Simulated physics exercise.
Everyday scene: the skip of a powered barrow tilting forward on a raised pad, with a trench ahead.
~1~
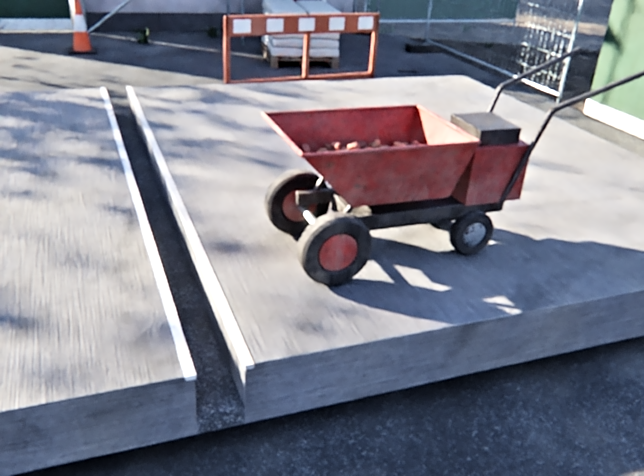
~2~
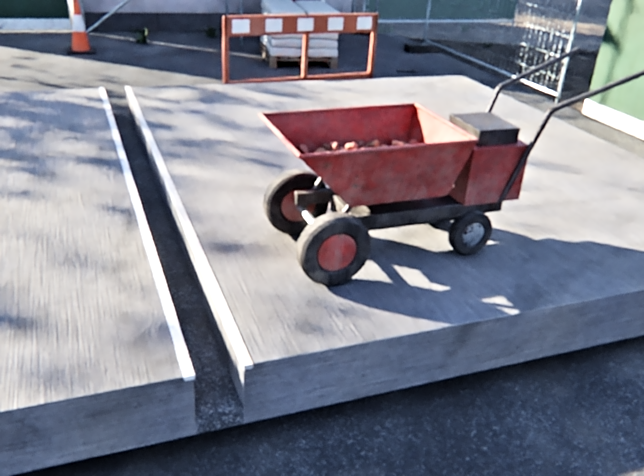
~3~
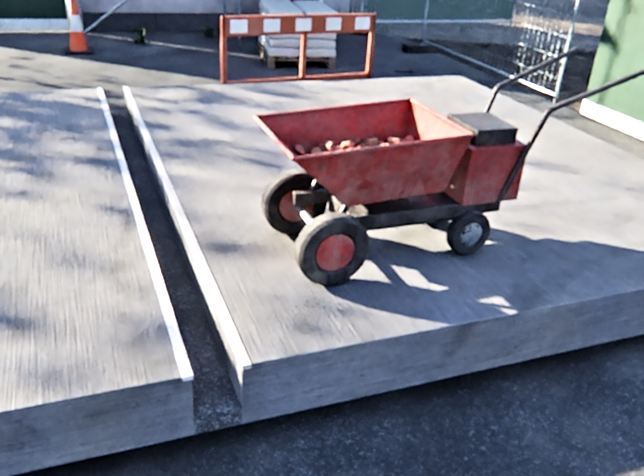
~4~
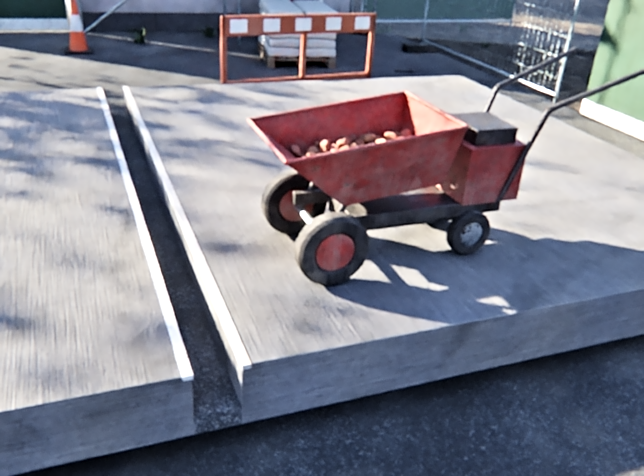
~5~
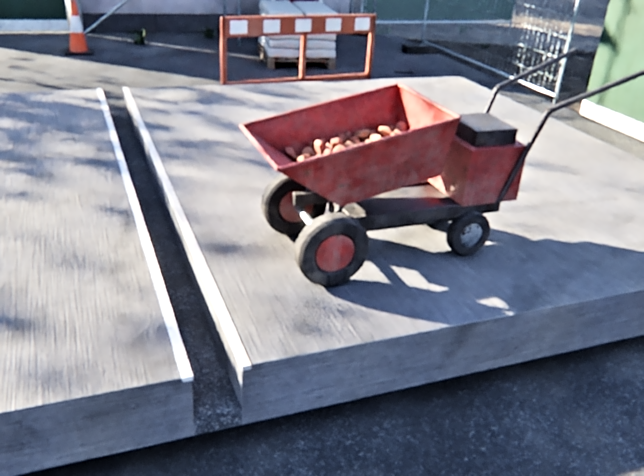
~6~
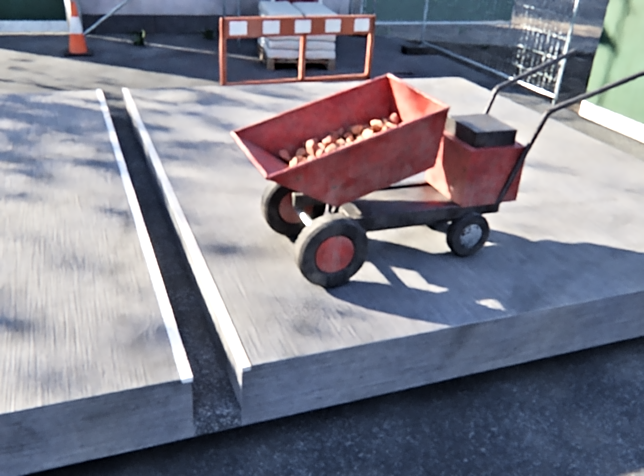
The red skip of a small wheeled barrow gradually tips forward to the left, its rear rising and revealing more of the lumpy load inside, while the wheels stay still on a raised grey pad beside a narrow trench.
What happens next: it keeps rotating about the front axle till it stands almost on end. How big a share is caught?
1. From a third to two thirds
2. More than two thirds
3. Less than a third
The answer is 2.
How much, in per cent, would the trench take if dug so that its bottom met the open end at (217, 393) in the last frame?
70 %.
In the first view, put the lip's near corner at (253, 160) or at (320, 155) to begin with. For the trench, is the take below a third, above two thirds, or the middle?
In the first case under a third, in the second case more than two thirds.
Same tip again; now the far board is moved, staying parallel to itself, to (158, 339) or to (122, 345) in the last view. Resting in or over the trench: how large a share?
I'd say some 100 in a hundred, followed by 100 in a hundred.
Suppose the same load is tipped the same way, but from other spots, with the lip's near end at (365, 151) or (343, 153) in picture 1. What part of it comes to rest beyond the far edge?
About 0 per cent first, about 0 per cent second.
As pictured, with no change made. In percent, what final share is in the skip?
Roughly 0 per cent of the load.
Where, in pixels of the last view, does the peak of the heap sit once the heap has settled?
About (142, 273).
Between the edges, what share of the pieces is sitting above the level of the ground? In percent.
Share: Around 5 %.
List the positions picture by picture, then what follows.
In the first picture, lip of the skip (303, 156), level; top of the load (373, 159), lumps of rubble; first edge of the trench (232, 325); far edge (178, 334), the trench under half as wide as the skip, and about as deep as wide.
In the second picture, lip of the skip (301, 157), level; top of the load (379, 158).
In the third picture, lip of the skip (294, 159), tipped barely; top of the load (393, 153).
In the fourth picture, lip of the skip (287, 163), tipped a little; top of the load (389, 148).
In the fifth picture, lip of the skip (278, 170), tipped a little; top of the load (395, 150).
In the sixth picture, lip of the skip (268, 178), tipped clearly; top of the load (388, 144); first edge of the trench (229, 327); far edge (174, 336).
Just after the last frame, skip tipped steeply; every one in the skip.
A moment on, skip tipped steeply; the larger part in the skip; just a few short of the trench; about a tenth in or heaped over the trench.
Further on, skip tipped right over; just a few in the skip; just a few short of the trench; the larger part in or heaped over the trench; about a tenth beyond it.
When it is over, skip tipped right over; almost all in or heaped over the trench; about a tenth beyond it.
